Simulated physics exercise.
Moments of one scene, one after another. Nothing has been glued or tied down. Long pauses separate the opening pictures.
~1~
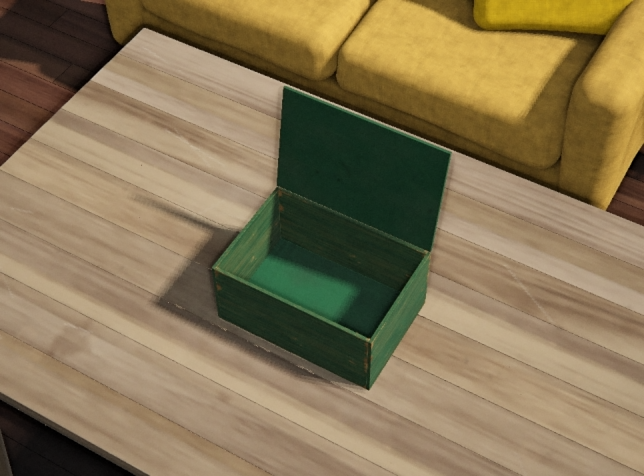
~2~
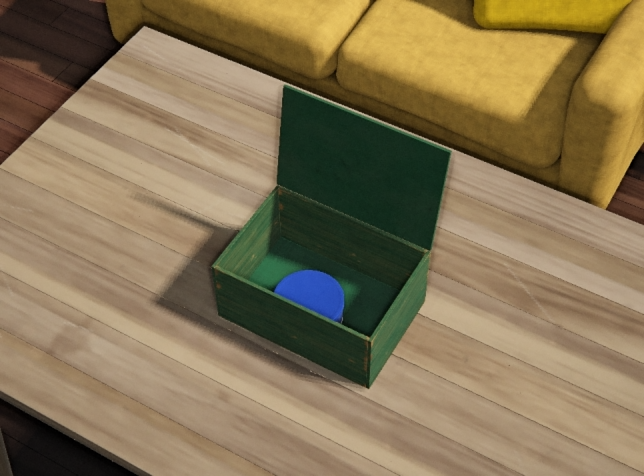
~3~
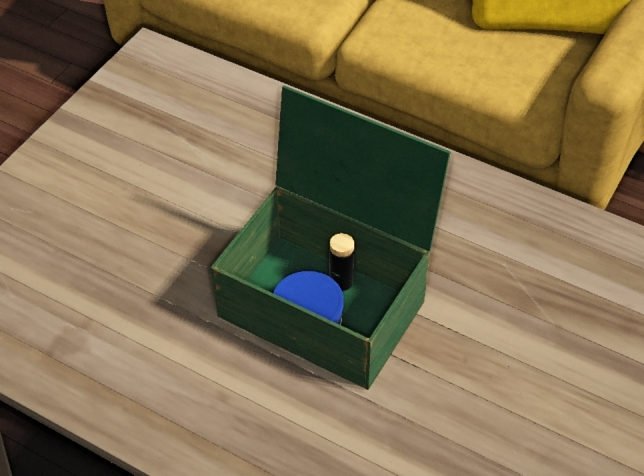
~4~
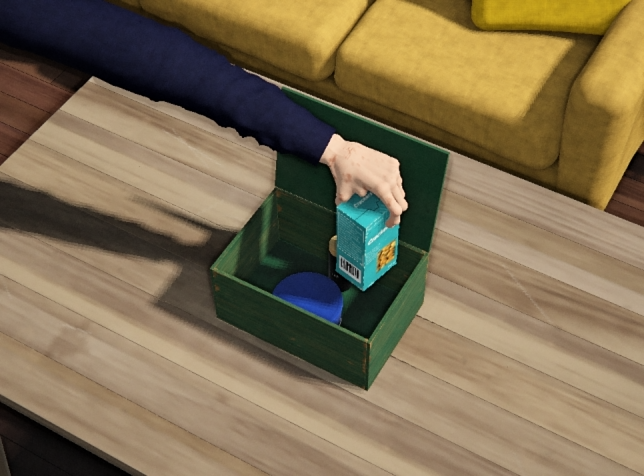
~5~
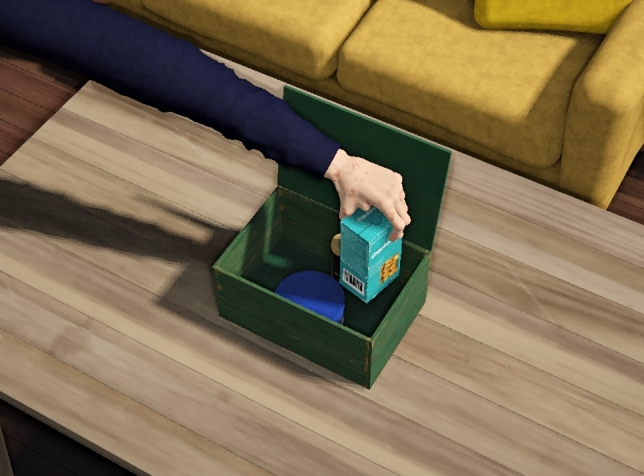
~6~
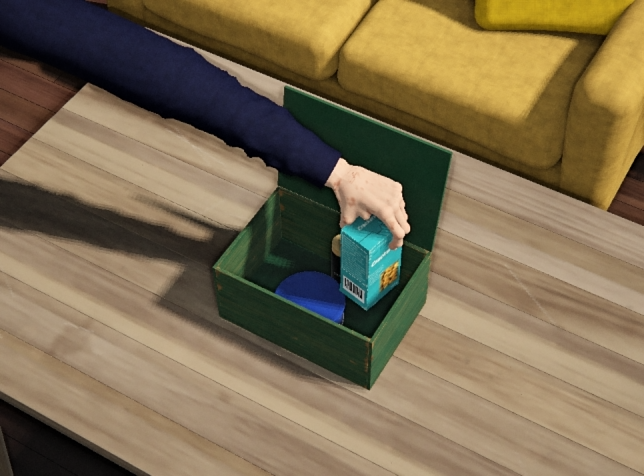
On a wooden table, an open green box holding a blue round object, then a dark cylinder, a hand lowering a turquoise carton inside.
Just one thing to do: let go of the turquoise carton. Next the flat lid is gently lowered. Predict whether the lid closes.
Looks to me like the lid is kept from shutting.
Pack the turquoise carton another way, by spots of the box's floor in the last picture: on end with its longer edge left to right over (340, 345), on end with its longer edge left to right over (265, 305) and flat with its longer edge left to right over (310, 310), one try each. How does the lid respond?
The lid is kept from lowering the first try, is kept from lowering the second try and lowers completely the third try.
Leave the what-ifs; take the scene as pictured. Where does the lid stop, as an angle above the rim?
It stays some 70° above the rim.
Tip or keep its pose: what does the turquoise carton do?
In the end, the turquoise carton winds up askew.
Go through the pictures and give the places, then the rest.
In the first frame, the last thing is not in view yet.
In the second frame, the last thing is not in view yet.
In the third frame, the last thing is not in view yet.
The fourth frame shows still above its spot; turquoise carton (368, 236).
The fifth frame shows still above its spot; turquoise carton (371, 249).
The sixth frame shows in place under the hand; turquoise carton (371, 257).
Then, 0.90 s past the last view, lid starting down; turquoise carton rocked 31° from its first pose near (383, 275).
Then, 2.50 s past the last view, lid 85° above the rim; turquoise carton rocked 32° from its first pose near (380, 277); blue tub displaced a little.
Then, 4.50 s past the last view, lid 76° above the rim; turquoise carton rocked 33° from its first pose near (377, 279); blue tub displaced a little.
Finally, lid 70° above the rim; moved from the start, turquoise carton; the other 2 still in place. Final places as the last picture's camera would see them, turquoise carton near (373, 281).
